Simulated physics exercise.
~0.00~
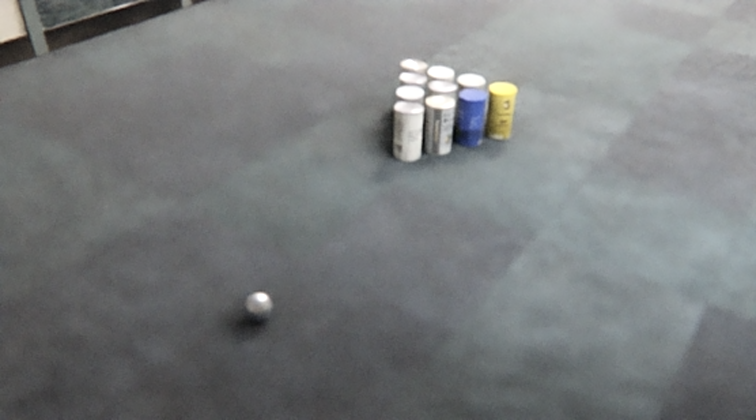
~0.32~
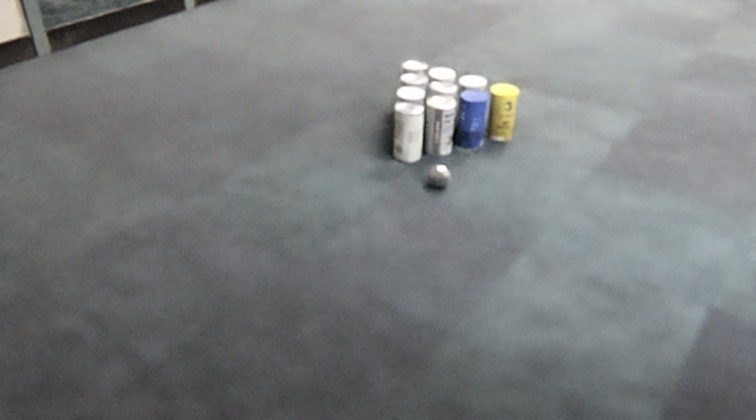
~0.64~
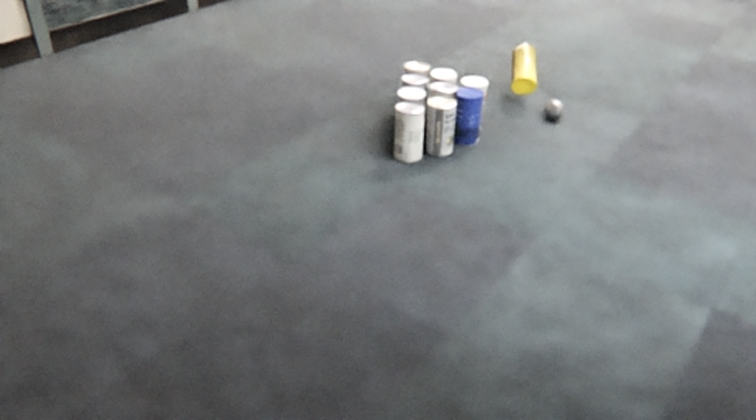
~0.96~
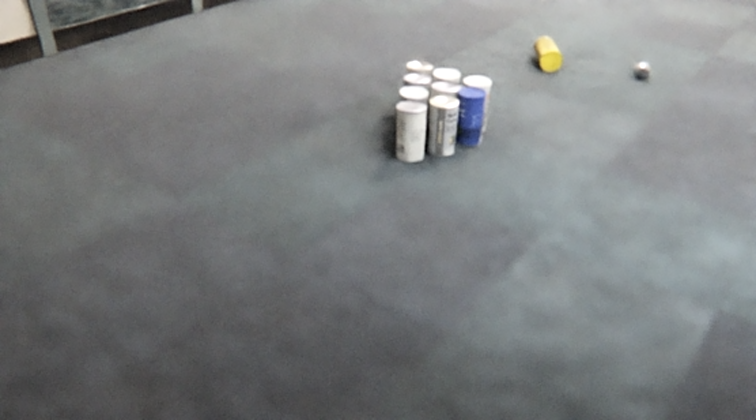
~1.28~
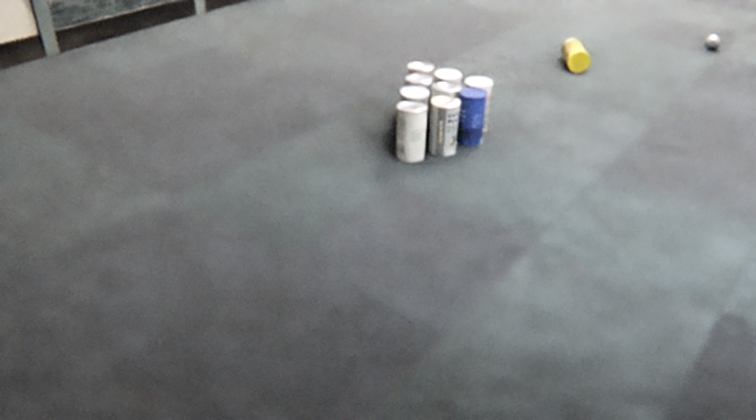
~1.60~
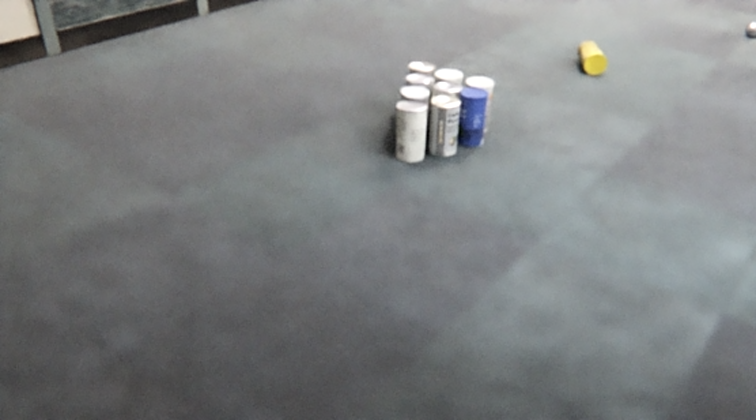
A small steel ball rolls across a dark floor, rightward and away, toward a tight cluster of upright canisters and knocks over the yellow one at the right edge. The yellow canister ends on its side, while the blue and silver ones stay standing and the ball reaches the right edge of view.
